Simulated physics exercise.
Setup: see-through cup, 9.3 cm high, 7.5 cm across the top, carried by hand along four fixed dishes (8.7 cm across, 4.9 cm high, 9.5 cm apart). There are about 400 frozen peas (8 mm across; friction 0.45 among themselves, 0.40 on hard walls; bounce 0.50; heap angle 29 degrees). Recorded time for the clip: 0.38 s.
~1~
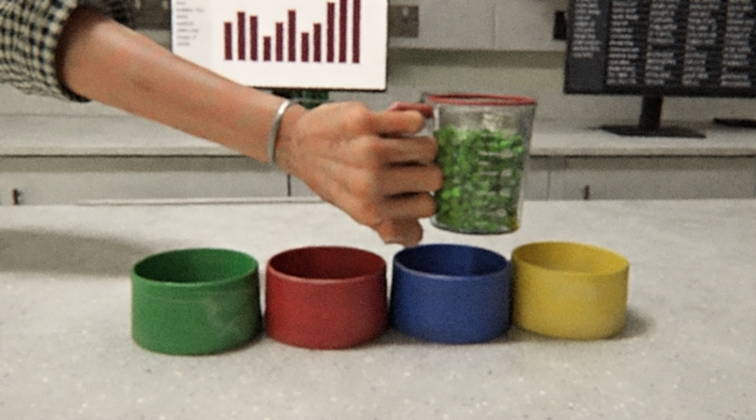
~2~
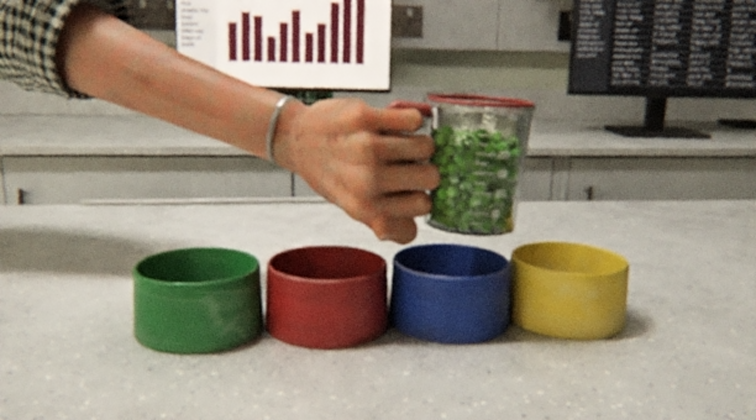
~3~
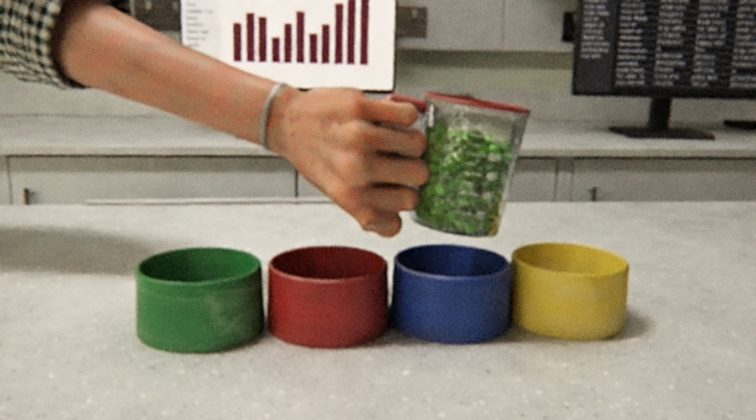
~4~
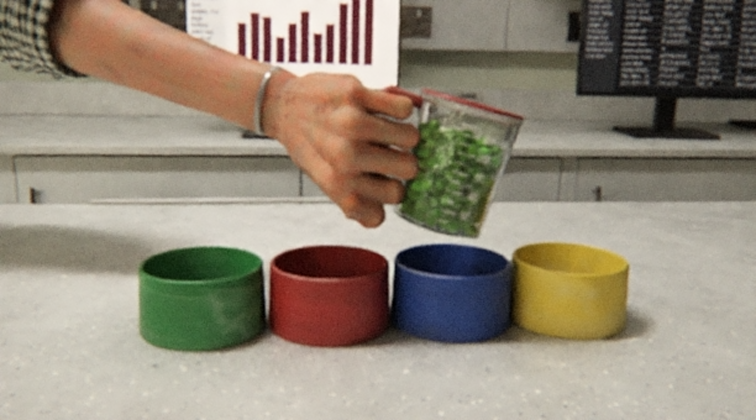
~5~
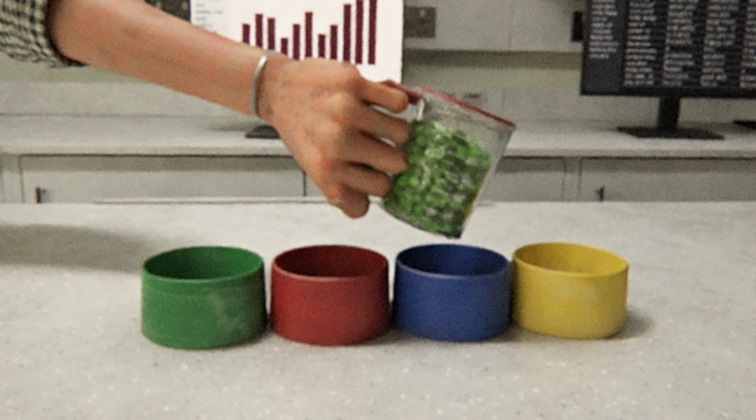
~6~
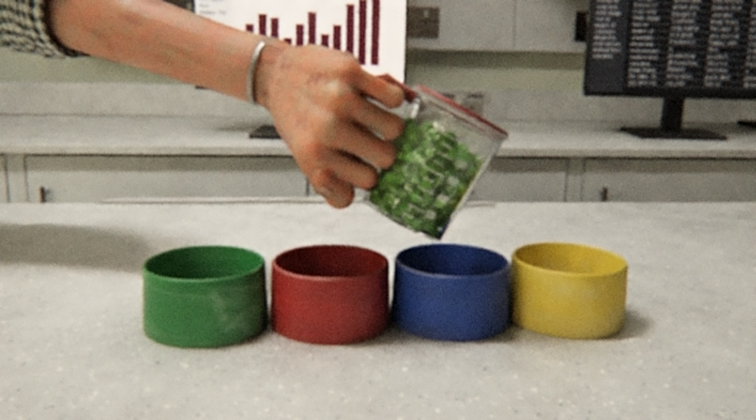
To begin with, a hand holds a see-through cup of green peas upright above a row of green, red, blue and yellow dishes on a pale counter. The hand then shifts the cup slightly left while steadily tilting it to the right, until it leans noticeably above the blue dish, peas still inside.
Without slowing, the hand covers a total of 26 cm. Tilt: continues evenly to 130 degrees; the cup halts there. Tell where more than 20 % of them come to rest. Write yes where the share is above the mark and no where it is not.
Red: Yes, blue: No, green: No, yellow: No, counter: No.
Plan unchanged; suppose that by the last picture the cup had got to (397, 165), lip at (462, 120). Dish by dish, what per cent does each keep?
Dish by dish: Red 0 percent, blue 0 percent, green 100 percent, yellow 0 percent.
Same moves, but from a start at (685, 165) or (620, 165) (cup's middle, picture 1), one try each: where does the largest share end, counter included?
Yellow, then blue.
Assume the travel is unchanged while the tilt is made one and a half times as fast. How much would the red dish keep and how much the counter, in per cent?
Shares: Red 60, counter 10.
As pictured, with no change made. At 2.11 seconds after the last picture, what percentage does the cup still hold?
Some 0 %.
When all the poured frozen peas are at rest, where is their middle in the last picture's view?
Somewhere around (324, 289) in the final frame.
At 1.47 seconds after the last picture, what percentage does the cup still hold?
About 0 %.
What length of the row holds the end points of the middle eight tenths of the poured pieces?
Length: Approx. 6 cm.
Then, 0.88 s after the last picture, tilt 103 degrees; cup holds 90 %, red 10 %.
Then, 1.47 s after the last picture, tilt 130 degrees; cup holds 0 %, red 90 %.
Then, 2.11 s after the last picture, tilt 130 degrees; cup holds 0 %, red 90 %.
In the end, red 90 %, blue 0 %, green 0 %, yellow 0 %, counter 5 %.
